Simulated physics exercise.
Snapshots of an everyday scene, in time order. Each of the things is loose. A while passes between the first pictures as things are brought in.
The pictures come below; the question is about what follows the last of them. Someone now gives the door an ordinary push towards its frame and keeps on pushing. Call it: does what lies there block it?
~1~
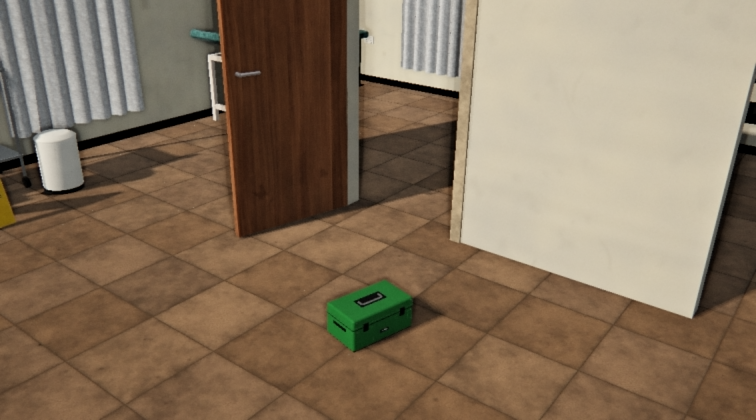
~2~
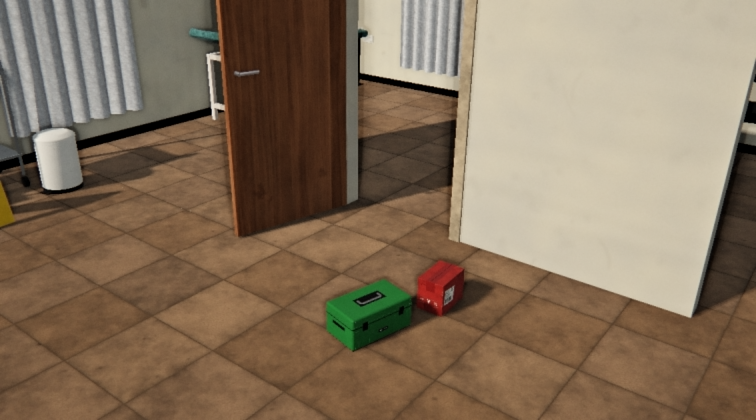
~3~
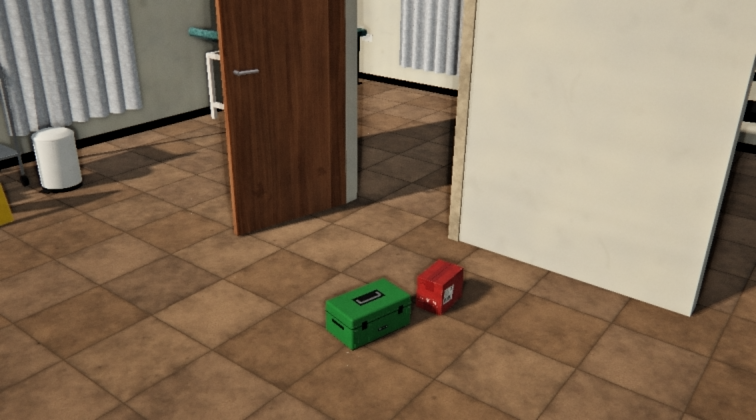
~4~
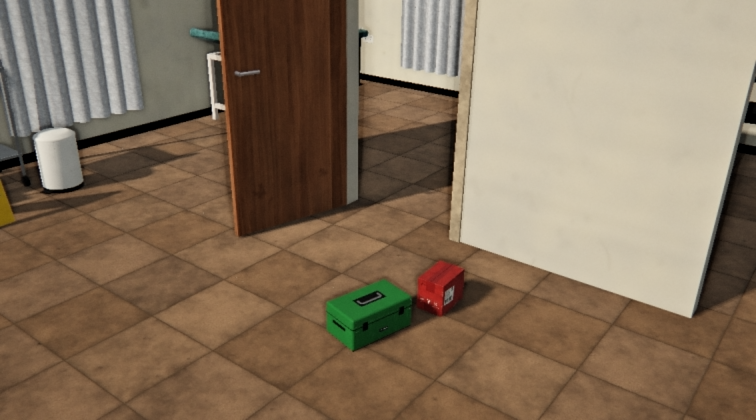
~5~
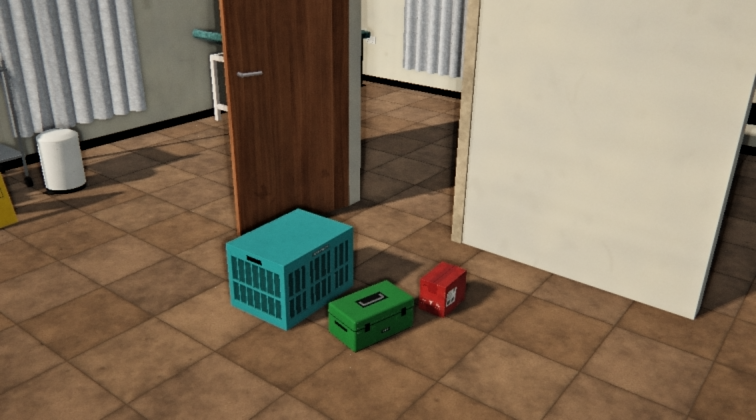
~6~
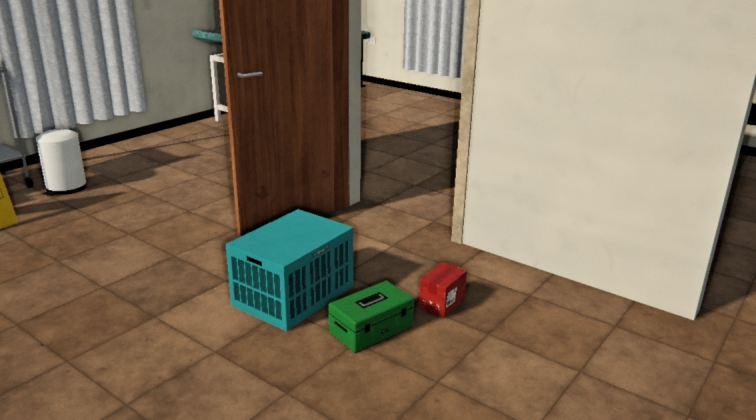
No.
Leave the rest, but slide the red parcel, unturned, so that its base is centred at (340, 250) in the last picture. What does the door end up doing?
Well, after that the door gets caught.
Then, 0.60 s past the last view, door 82° open.
Then, 1.00 s past the last view, door 49° open.
Then, 1.40 s past the last view, door 12° open.
Finally, door 0° open; all 3 still in place. Final places as the last picture's camera would see them, turquoise chest near (293, 266).
